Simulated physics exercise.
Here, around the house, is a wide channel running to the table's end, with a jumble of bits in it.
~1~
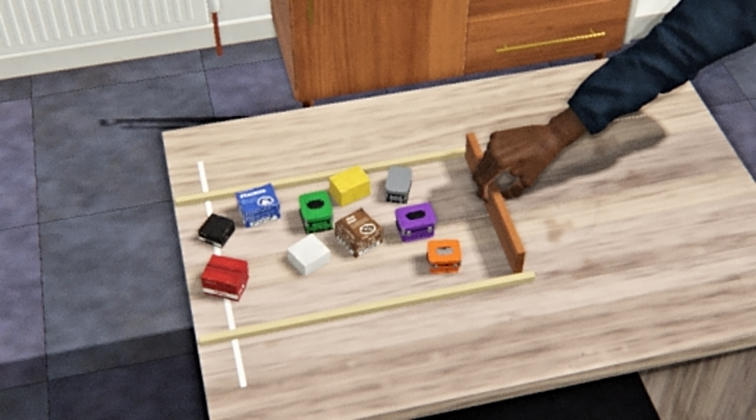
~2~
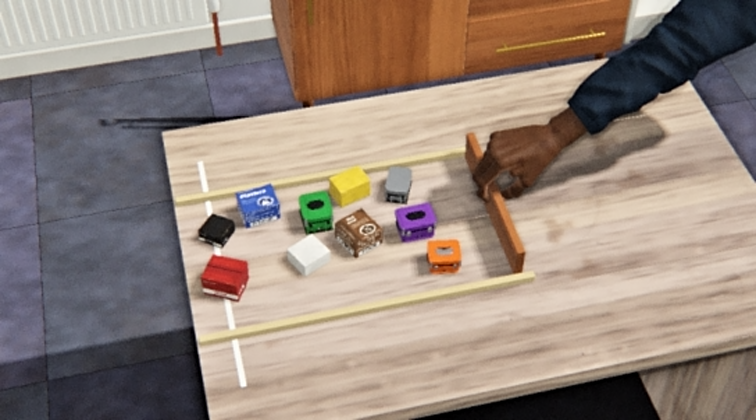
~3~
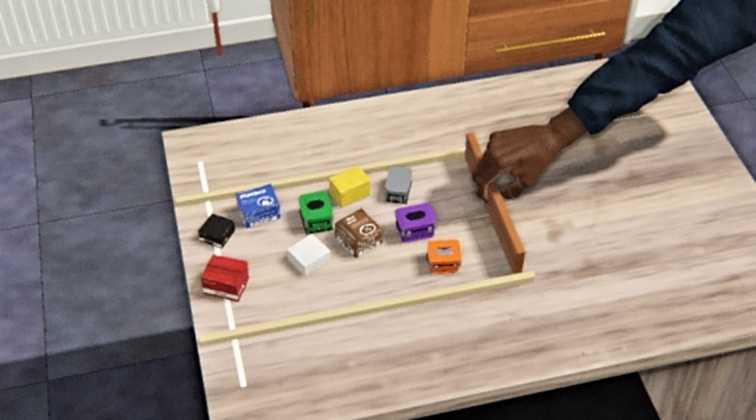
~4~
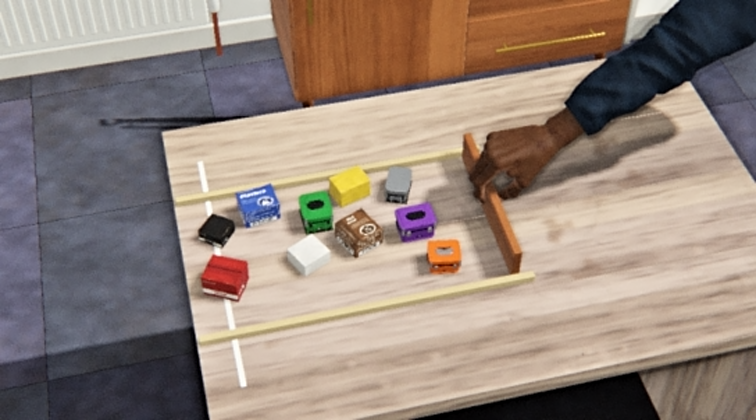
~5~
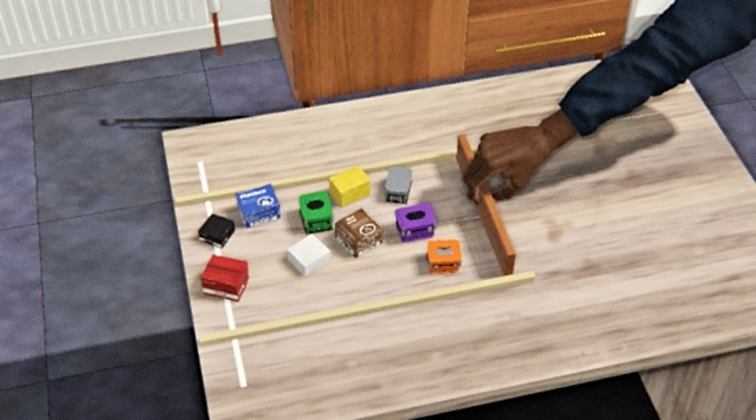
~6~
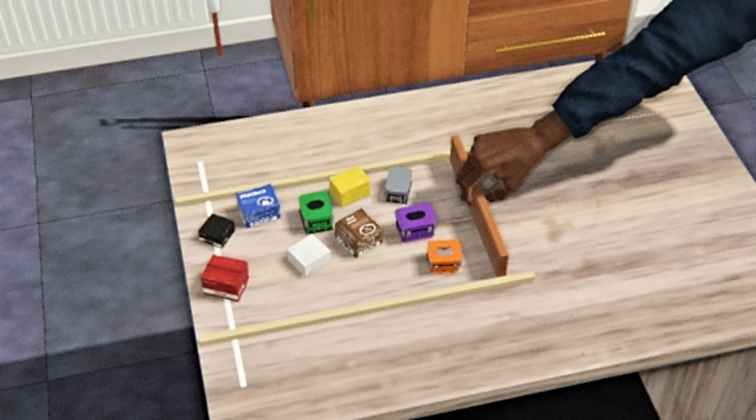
A dark-skinned hand in a dark blue sleeve grips an upright reddish-brown board on a pale wooden table, seen from above at an angle in a tiled room. Between two yellowish strips sit ten small boxes and blocks, with red, black and blue at left near a white line, green, yellow, white and brown mid-channel, and grey, purple and orange nearer the board. The hand holds almost still, then slides the board slightly left, while the objects and camera stay still.
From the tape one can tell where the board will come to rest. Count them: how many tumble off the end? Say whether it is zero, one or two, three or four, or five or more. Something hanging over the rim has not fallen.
I predict more than four will slip off.
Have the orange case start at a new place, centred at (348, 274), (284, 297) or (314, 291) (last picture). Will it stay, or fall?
In sequence: It stays; it stays; it stays.
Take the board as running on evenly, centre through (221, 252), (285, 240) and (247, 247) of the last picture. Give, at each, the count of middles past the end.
In order, that gives 7, then 1, then 4.
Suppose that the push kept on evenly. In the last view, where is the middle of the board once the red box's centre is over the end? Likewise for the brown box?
Roughly (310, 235); for the second one, roughly (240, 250).
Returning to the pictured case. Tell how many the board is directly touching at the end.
I count 3 of them.
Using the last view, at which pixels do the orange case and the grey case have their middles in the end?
Reading them off: First (212, 303); then (201, 224).
Early on, none off yet; red box at rest near (226, 278); black box at rest near (217, 231); blue box at rest near (258, 206).
Finally, the number that fall off is five or more; lost, yellow block, brown box, green case, white block, blue box, black box and red box.
